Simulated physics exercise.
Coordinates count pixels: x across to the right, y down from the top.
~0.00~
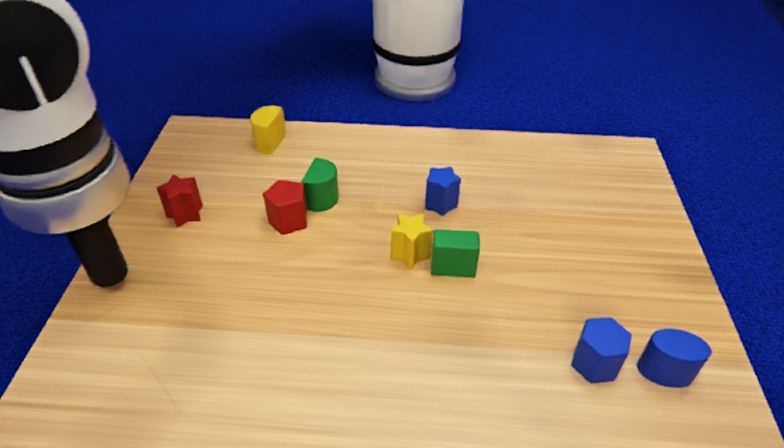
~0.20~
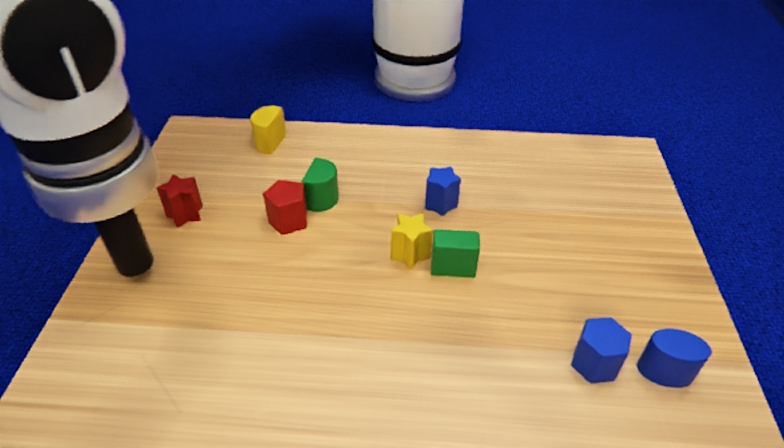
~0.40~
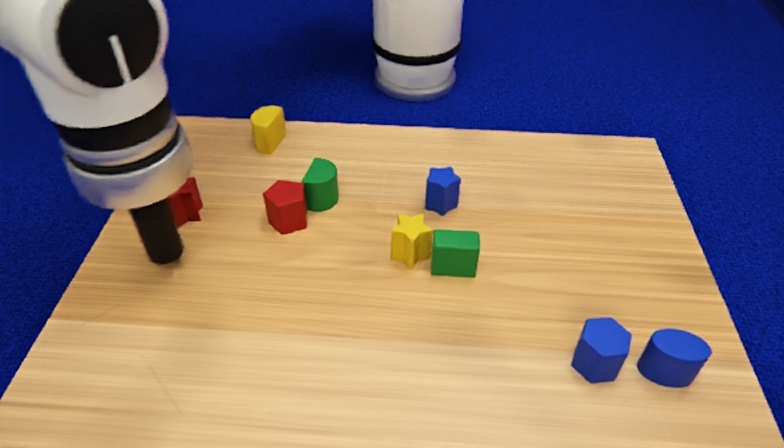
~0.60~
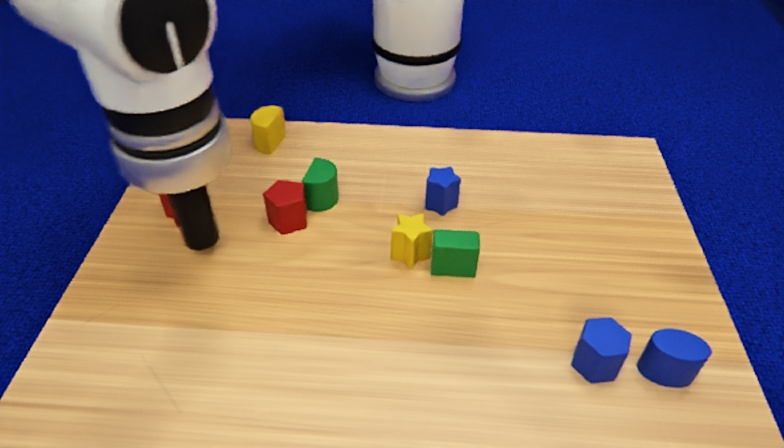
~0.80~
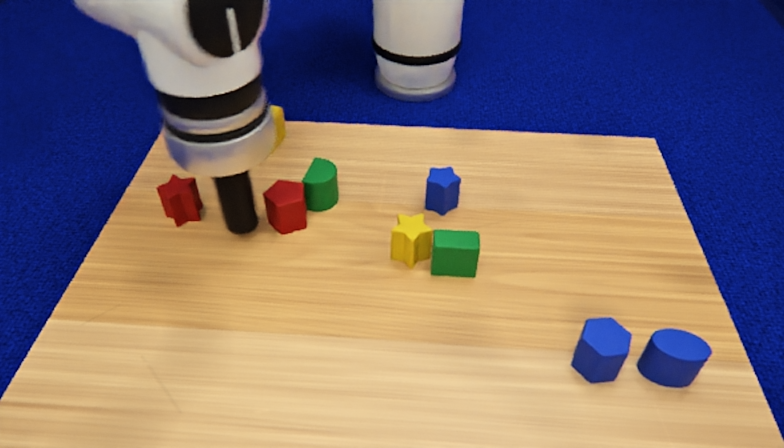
A white robot arm with a black rod-like tip glides steadily rightward and slightly away over the left side of a light wooden board, passing in front of a red star and nearing a red pentagonal block. Seen from above at a fixed angle, the board rests on blue fabric below another white cylindrical base. Green, yellow and blue blocks stay still, two blue ones at lower right.
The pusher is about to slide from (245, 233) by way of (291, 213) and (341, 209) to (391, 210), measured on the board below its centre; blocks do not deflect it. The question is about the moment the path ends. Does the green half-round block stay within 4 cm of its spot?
My answer is yes.
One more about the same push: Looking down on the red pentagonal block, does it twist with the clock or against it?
Rotates clockwise.
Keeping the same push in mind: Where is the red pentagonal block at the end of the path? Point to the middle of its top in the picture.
It comes to (416, 199).
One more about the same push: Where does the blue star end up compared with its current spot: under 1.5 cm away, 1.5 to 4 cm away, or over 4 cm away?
Answer: Less than 1.5 cm.
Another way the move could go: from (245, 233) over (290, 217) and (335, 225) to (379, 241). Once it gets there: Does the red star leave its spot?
In short: No.
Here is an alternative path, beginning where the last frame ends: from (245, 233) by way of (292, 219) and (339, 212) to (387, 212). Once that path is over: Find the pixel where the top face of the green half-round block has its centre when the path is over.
Its top middle: (346, 163).
On the path given first. One third of the way, pusher at (290, 203); red pentagonal block at (321, 188), turned 55° clockwise; green half-round block at (337, 165), turned 55° anticlockwise.
Two thirds of the way, pusher at (342, 198); red pentagonal block at (371, 191), turned 85° clockwise; green half-round block at (349, 162), turned 90° anticlockwise.
At the end, pusher at (391, 200); red pentagonal block at (416, 199), turned 105° clockwise; green half-round block at (351, 161), turned 100° anticlockwise; blue star not moved.
